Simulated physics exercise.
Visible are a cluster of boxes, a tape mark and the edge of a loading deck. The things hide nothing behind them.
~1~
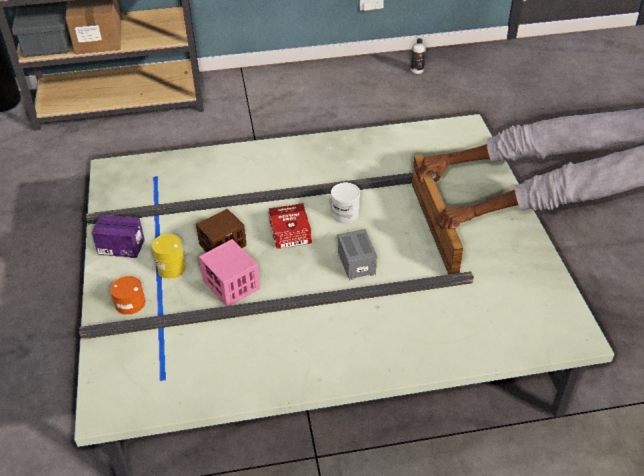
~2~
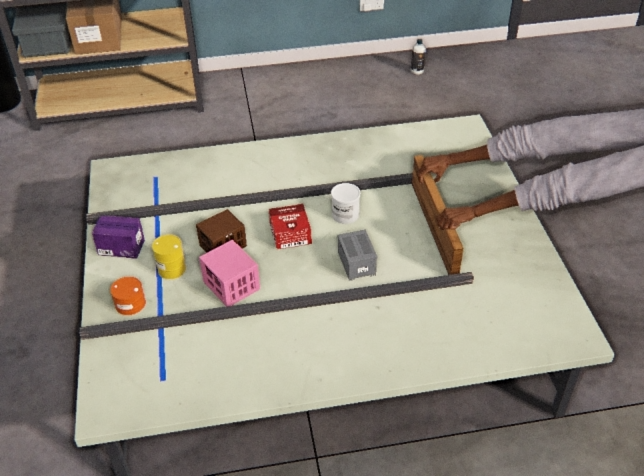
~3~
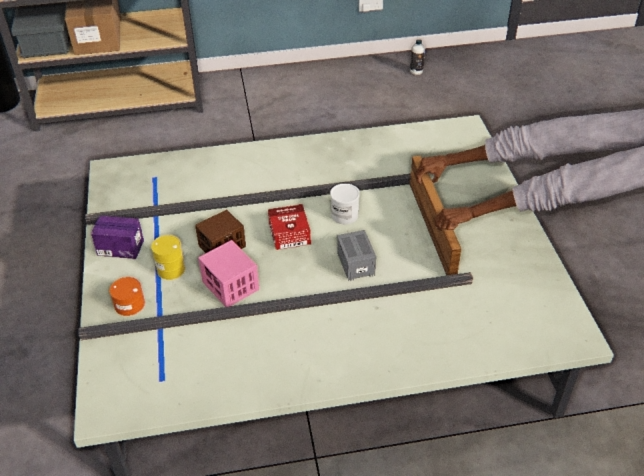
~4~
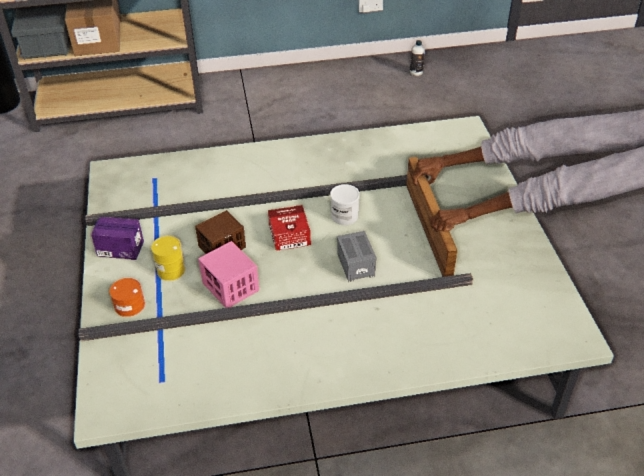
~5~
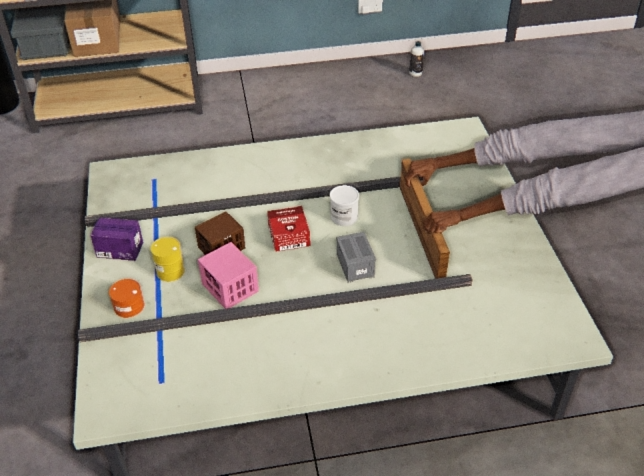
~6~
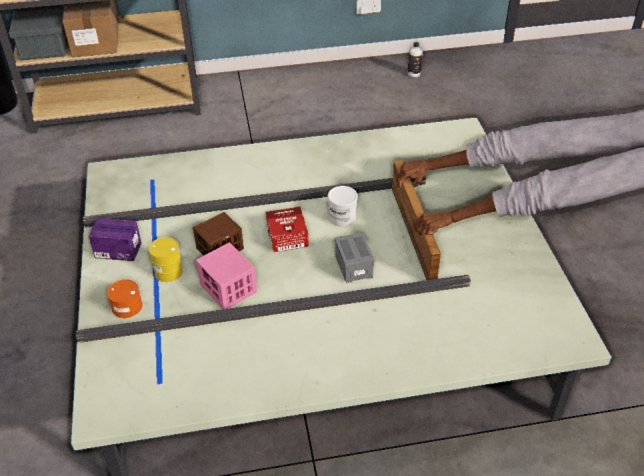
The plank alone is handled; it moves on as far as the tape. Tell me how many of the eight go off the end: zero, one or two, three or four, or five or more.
It ends with just one or a pair down.
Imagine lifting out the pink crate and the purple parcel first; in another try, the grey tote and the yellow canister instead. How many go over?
Try one: 0; try two: 0.
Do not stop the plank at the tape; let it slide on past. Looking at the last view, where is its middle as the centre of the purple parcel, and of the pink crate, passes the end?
First near (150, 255), second near (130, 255).
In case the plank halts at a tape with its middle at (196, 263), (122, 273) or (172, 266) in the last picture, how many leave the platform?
Try 1: 0; try 2: 5; try 3: 0.
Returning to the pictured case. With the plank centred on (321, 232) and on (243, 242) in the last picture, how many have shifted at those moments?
Tally: First 3; then 6.
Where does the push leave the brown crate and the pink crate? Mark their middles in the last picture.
Final spots - brown crate (93, 263), pink crate (103, 295).
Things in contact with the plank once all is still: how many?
It is in contact with 3.
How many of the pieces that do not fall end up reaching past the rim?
The total comes out at 2.
Soon after, none off yet; purple parcel at rest near (116, 240); orange canister at rest near (125, 299); yellow canister at rest near (166, 260).
After that, none off yet; purple parcel at rest near (116, 240); orange canister at rest near (125, 299); yellow canister displaced about its own width near (146, 271).
In the end, the number that fall off is one or two; gone, yellow canister and orange canister.
